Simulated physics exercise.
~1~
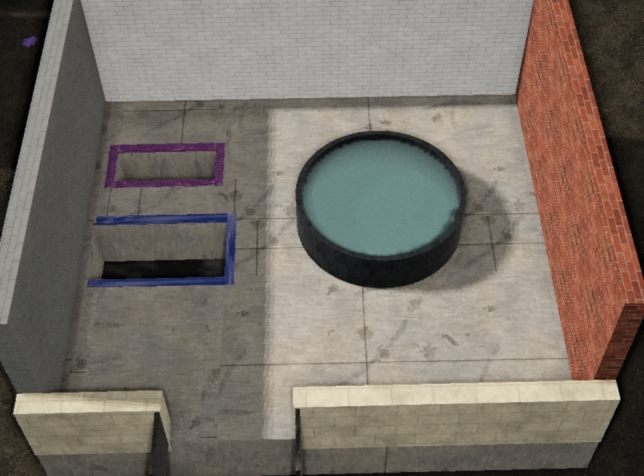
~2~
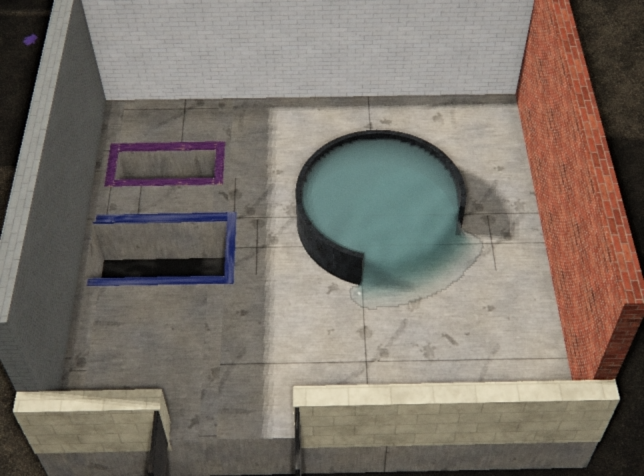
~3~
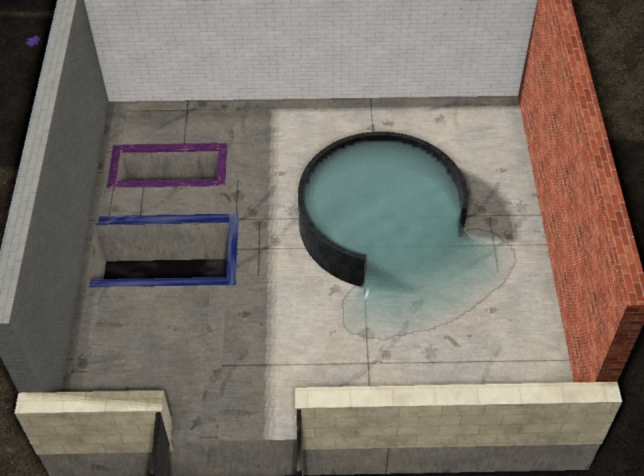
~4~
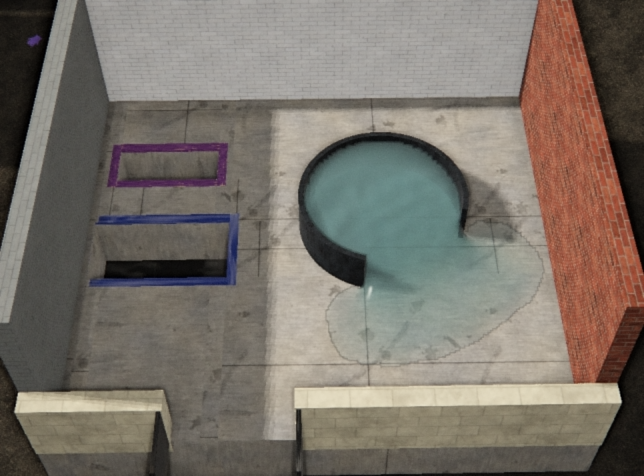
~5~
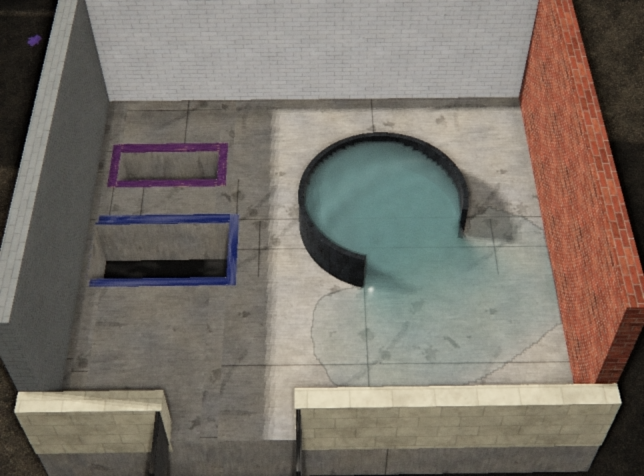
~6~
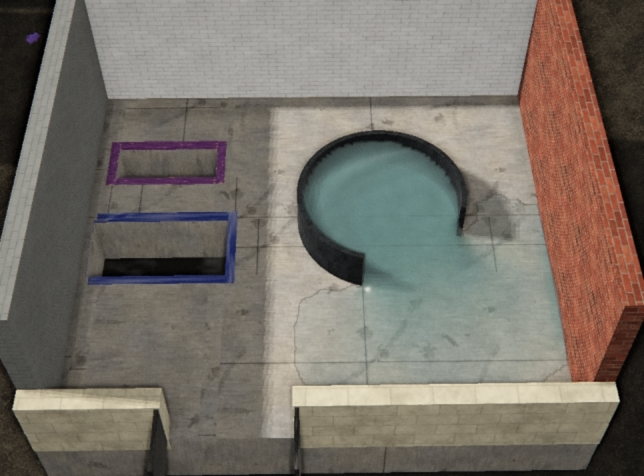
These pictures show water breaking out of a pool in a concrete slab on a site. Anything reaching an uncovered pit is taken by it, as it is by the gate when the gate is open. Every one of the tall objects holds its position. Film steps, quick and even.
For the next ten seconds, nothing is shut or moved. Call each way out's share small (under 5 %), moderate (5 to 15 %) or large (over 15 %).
The gate's share is moderate. The purple pit's share is small. The blue pit's share is large.
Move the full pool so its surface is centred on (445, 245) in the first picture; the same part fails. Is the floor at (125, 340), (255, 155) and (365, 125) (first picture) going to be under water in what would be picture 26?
Looking at all three, I'd call them swamped, bone dry, bone dry.
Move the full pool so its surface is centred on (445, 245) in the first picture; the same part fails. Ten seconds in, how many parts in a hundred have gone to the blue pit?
Blue: 30 %.
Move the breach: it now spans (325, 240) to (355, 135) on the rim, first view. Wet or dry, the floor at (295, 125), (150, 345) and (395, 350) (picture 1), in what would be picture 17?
Spot by spot: Soaked through, then soaked through, then unaffected.
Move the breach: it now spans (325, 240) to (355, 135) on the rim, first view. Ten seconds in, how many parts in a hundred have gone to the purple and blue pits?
In percent: Purple 40, blue 35.
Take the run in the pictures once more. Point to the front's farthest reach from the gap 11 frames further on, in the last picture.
Somewhere about (200, 419).
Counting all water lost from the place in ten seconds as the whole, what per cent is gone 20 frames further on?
Some 5 per cent.
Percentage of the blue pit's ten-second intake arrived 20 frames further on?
My guess is about 0 %.
A moment on, water covers 25 % of the floor; the gate 0 %, the purple pit 0 %, the blue pit 0 %.
Next, water covers 30 % of the floor; the gate 0 %, the purple pit 0 %, the blue pit 0 %.
Then, water covers 55 % of the floor; the gate 1 %, the purple pit 0 %, the blue pit 0 %.
Later, water covers 75 % of the floor; the gate 4 %, the purple pit 0 %, the blue pit 7 %.
In the end, water covers 95 % of the floor; the gate 7 %, the purple pit 3 %, the blue pit 21 %.
